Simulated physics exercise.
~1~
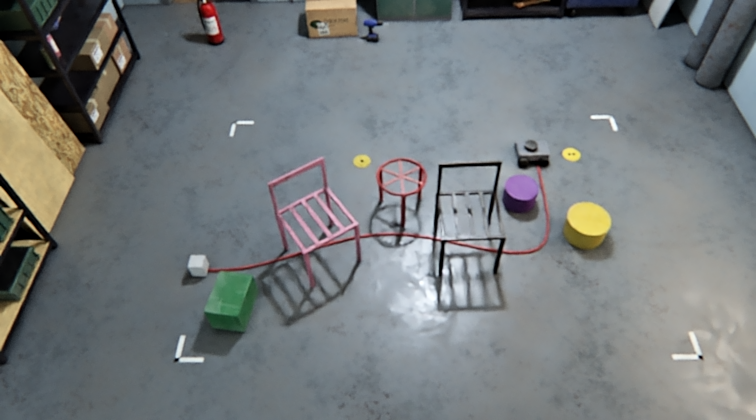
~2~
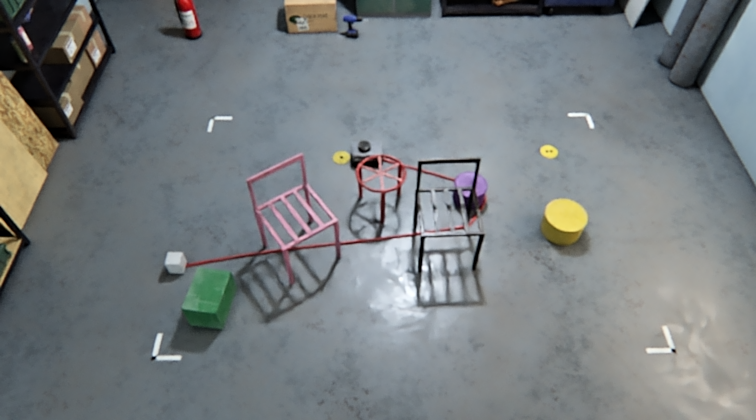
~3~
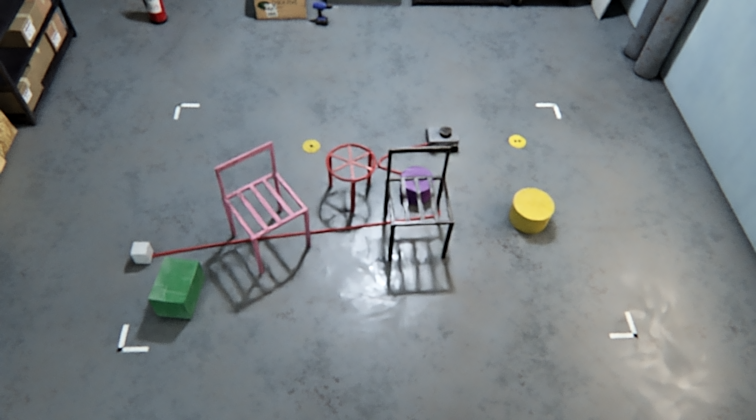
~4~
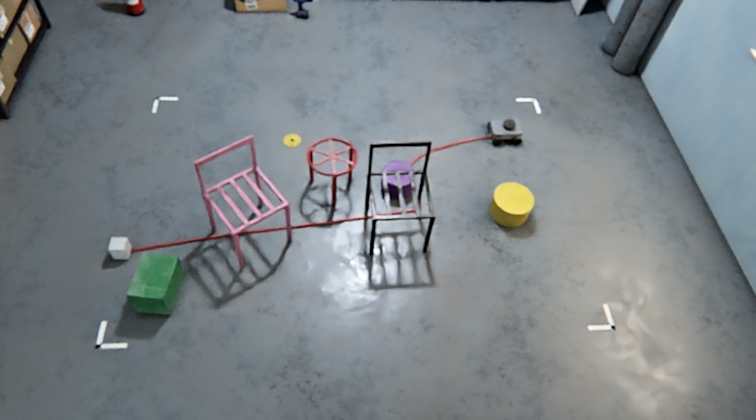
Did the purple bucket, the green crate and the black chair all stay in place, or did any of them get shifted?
The purple bucket was shifted out of its place, while the green crate and the black chair stayed where they were.
Two metal chairs, a red stool, two buckets and a green crate stood on a workshop floor as a little cart trailing a red lead drove left, shifting the purple bucket toward the black chair, then went back right and stopped.
